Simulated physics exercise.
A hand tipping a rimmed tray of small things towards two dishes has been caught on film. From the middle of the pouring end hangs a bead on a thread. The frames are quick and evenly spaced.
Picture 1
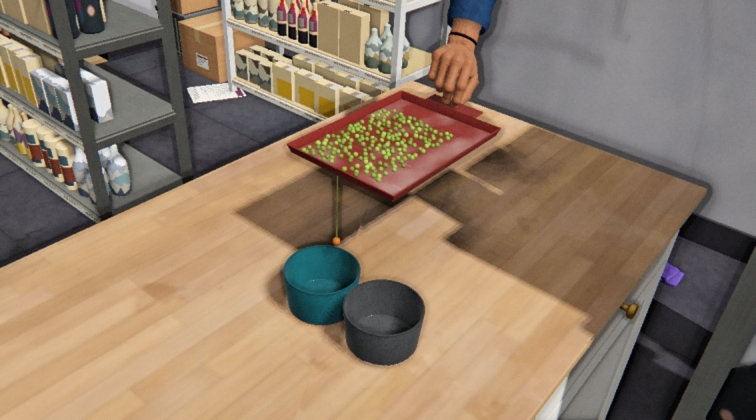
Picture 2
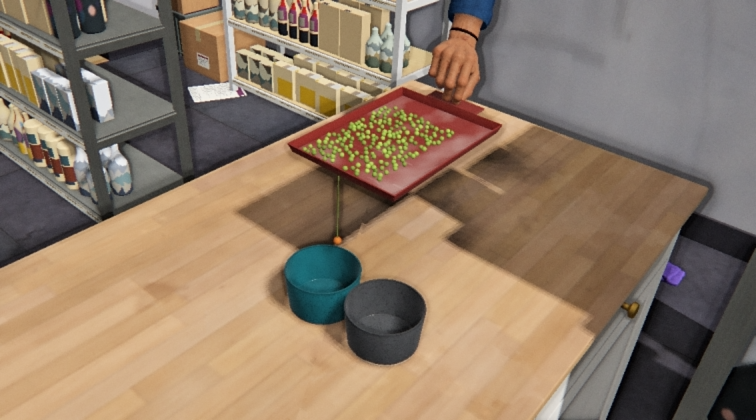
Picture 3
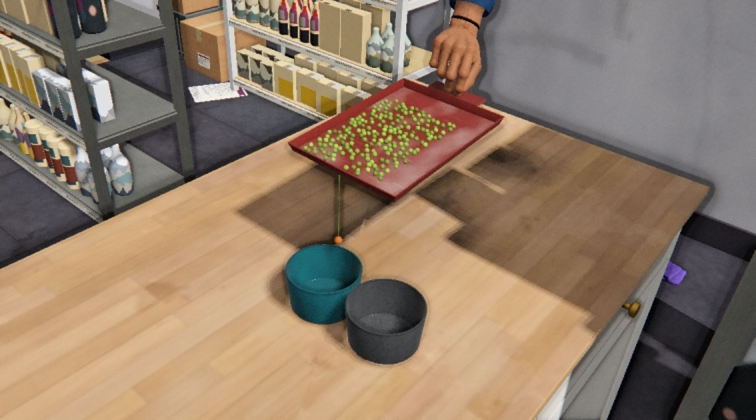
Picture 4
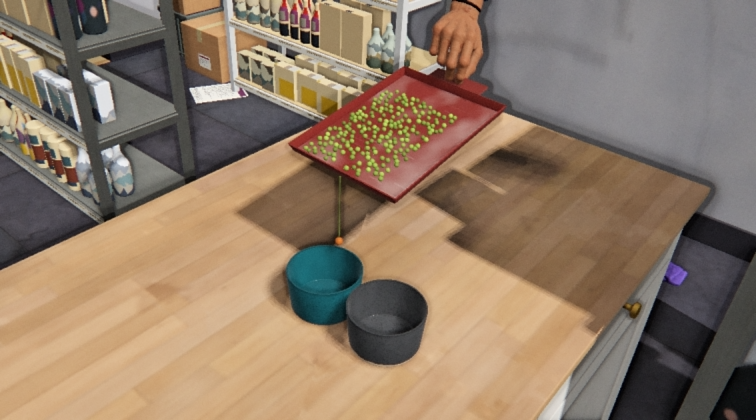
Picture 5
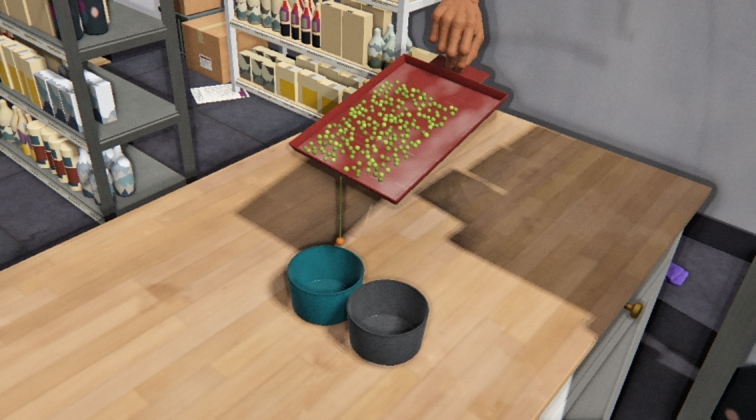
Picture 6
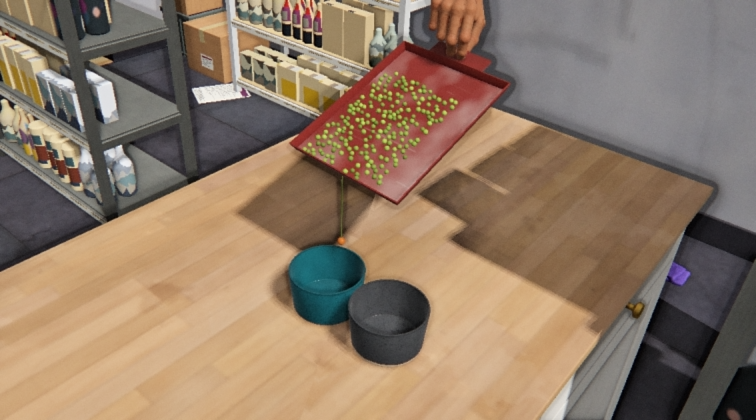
In a storeroom with stocked shelves, seen from above at an angle, a pale wooden counter stands beside a grey wall. A hand holds a red rimmed tray of small green peas by its far end, an orange bead hanging on a thread beneath, behind a teal dish at left and a dark grey one at right. The hand steadily raises the far end, steepening the tray, while the view barely shifts.
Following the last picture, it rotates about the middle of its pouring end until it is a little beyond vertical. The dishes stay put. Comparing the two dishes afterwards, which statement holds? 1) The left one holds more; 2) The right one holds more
The left one holds more (1).
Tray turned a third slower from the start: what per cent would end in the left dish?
It would be around 50 percent.
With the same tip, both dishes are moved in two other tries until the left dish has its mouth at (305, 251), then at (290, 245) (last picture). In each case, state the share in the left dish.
In order, 30 % and 20 %.
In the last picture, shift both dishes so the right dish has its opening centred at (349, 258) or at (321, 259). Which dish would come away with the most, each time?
In turn: Right; the right dish.
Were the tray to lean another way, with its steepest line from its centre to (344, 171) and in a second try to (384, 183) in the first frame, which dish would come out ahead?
The leftmost dish, then the rightmost dish.
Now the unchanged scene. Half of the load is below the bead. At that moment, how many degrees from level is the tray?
Somewhere around 95 degrees.
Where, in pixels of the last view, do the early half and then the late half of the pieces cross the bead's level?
Around (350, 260) at first; around (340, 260) after that.
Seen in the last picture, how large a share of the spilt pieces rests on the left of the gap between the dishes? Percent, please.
Left portion: Around 60 %.
Soon, tray tipped steeply; most on the tray; a stray few in the right dish; a small part in the left dish; about a quarter in the air.
A while on, tray tipped right over; a small part on the tray; about a quarter in the right dish; about a third in the left dish; a small part outside both; about a third in the air.
Towards the end, tray tipped past a quarter turn; about a quarter in the right dish; about two thirds in the left dish; a small part outside both.
Finally, tray tipped past a quarter turn; about a quarter in the right dish; about two thirds in the left dish; a small part outside both.
